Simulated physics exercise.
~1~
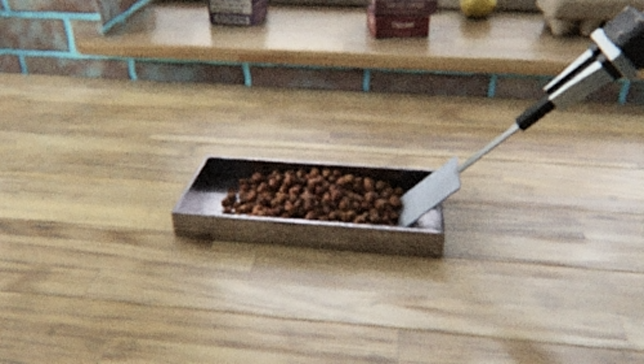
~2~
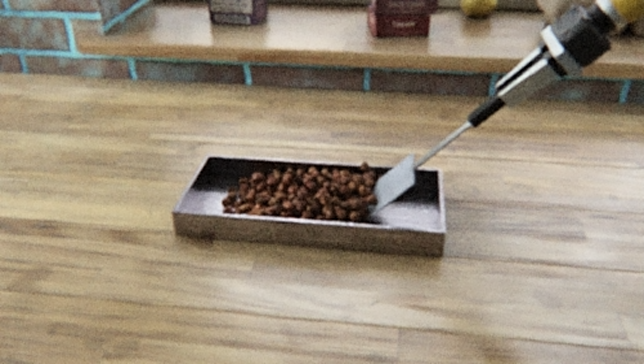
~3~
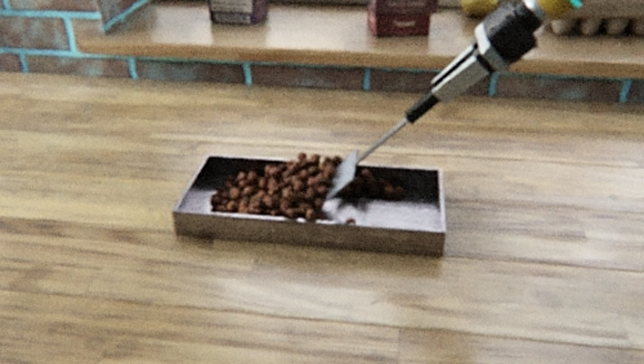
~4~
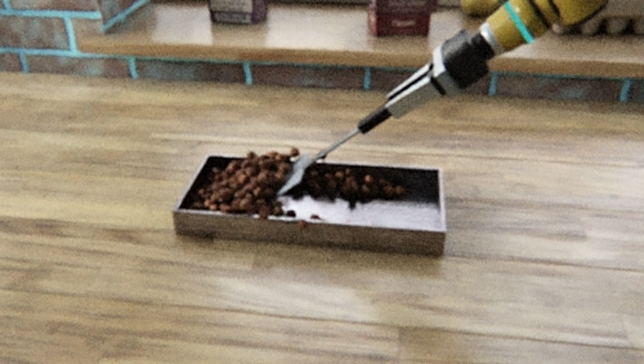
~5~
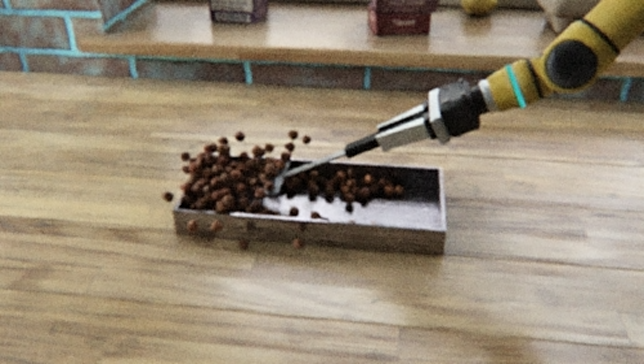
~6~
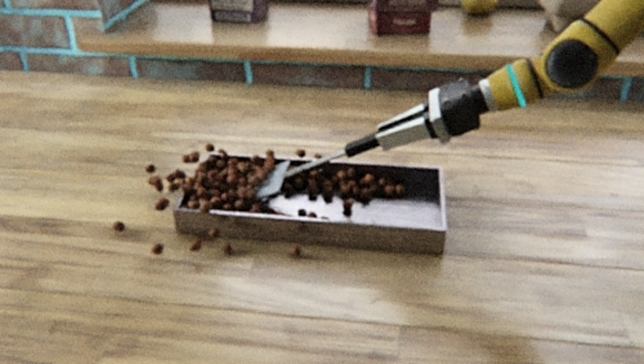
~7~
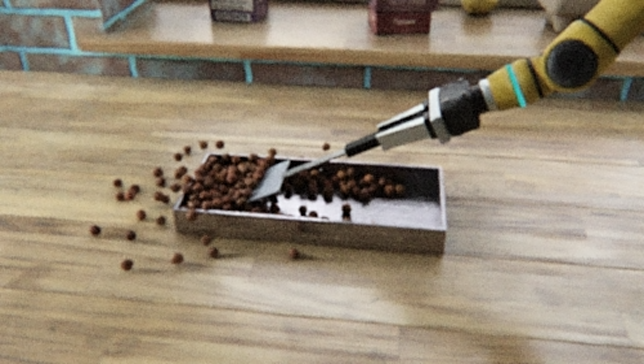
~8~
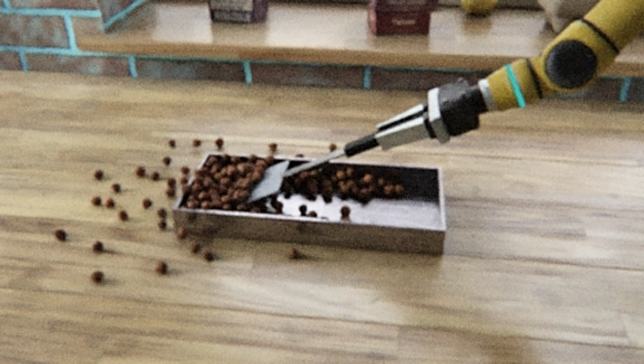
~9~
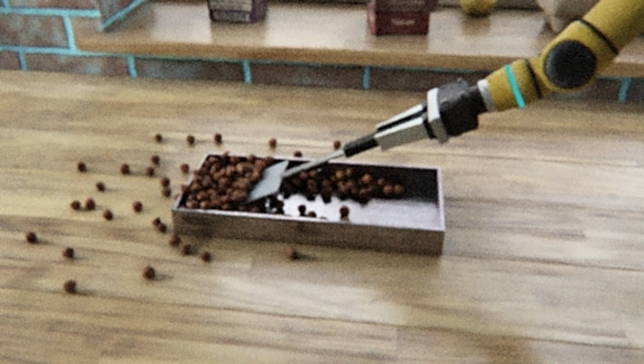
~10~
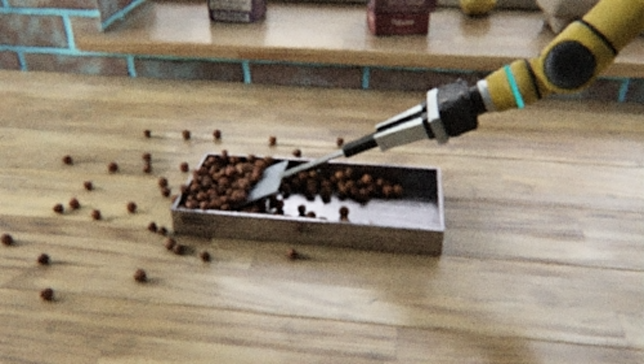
On a wooden table top, a robot's turner pushes hazelnuts left along a trough, spilling some.
